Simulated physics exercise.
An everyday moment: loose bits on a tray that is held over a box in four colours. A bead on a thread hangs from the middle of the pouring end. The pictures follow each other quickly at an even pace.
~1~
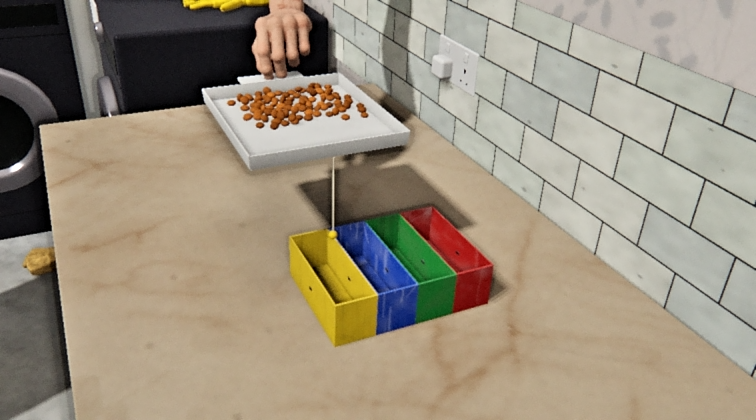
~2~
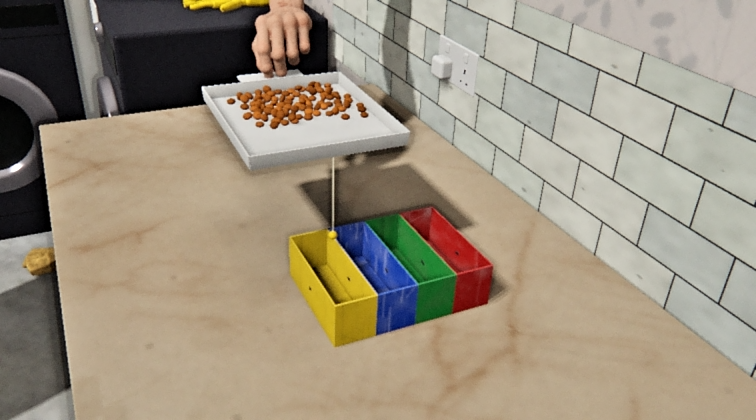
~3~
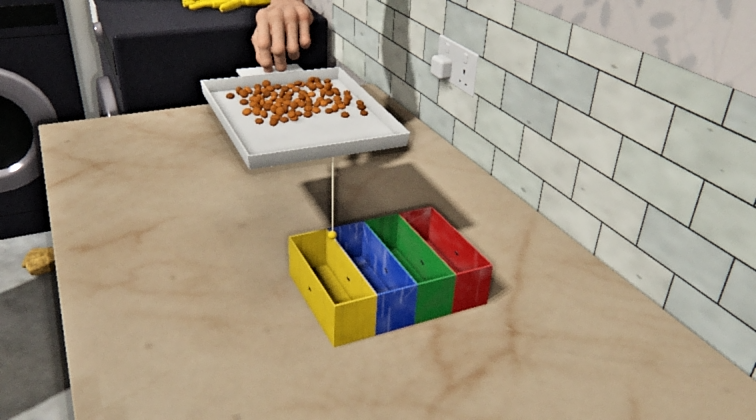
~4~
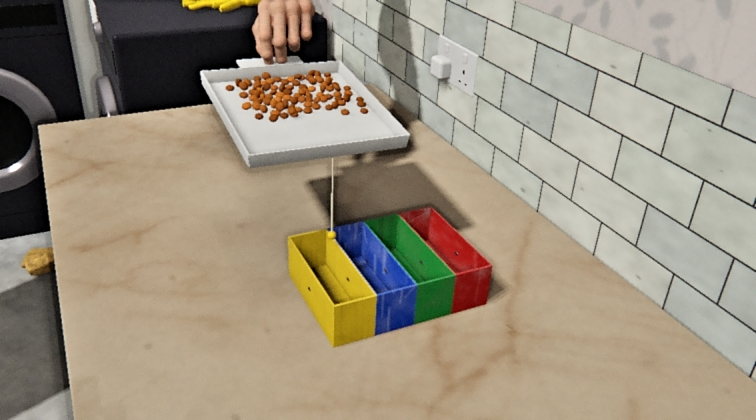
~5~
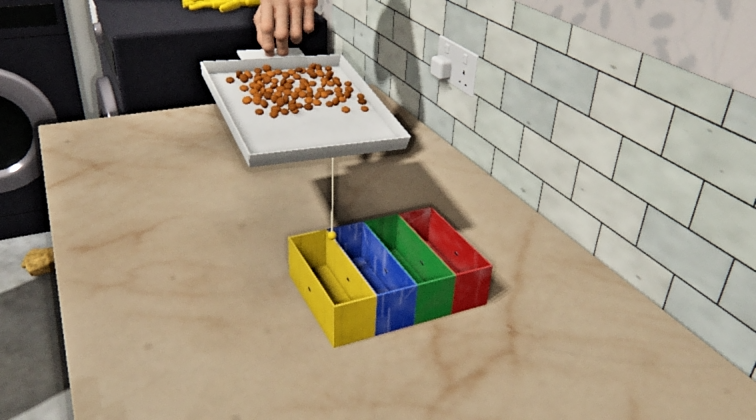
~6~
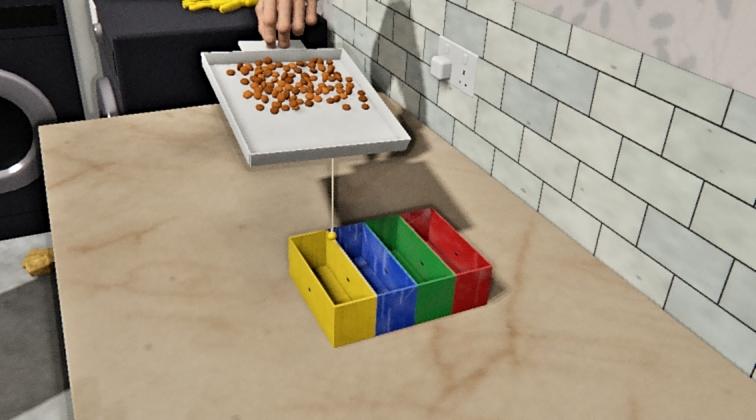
A white tray of small orange-brown bits is held by a hand at its far edge, above a pale, marbled countertop seen from above at an angle, with pale wall tiles on the right and dark appliances behind. Below it sits an open box with yellow, blue, green and red compartments, left to right, and a yellow bead hanging on a thread. The hand slowly raises the tray's far side, tilting it slightly toward the viewer, while the box and camera stay still.
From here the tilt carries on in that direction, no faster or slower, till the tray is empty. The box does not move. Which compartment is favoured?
The green one ends fullest.
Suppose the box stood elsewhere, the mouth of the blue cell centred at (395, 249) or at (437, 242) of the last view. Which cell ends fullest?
One: That blue cell. Two: Yellow.
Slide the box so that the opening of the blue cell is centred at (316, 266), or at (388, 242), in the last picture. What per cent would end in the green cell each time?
In turn 30 and 20 in a hundred.
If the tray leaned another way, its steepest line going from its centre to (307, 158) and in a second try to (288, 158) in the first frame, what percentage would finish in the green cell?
First some 0, then 0 per cent.
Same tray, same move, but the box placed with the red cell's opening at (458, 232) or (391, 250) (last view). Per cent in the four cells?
The first gives 100 %, the second 80 %.
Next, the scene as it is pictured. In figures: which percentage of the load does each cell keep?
In per cent, yellow cell 10, blue cell 30, green cell 60 and red cell 0.
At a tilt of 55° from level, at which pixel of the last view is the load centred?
Near (366, 135).
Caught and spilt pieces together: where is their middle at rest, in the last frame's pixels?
Near (399, 286).
Shortly afterwards, tray tipped steeply; all but a few on the tray; only a few falling or outside the box.
Next, tray tipped right over; the bulk on the tray; a little in the green cell; a little in the blue cell; only a few in the yellow cell; a little falling or outside the box.
Some moments later, tray tipped past a quarter turn; near half in the green cell; near a quarter in the blue cell; a little in the yellow cell; a little in the red cell; only a few falling or outside the box.
In the end, tray tipped past a quarter turn; near half in the green cell; near a quarter in the blue cell; a little in the yellow cell; a little in the red cell; only a few outside the box.
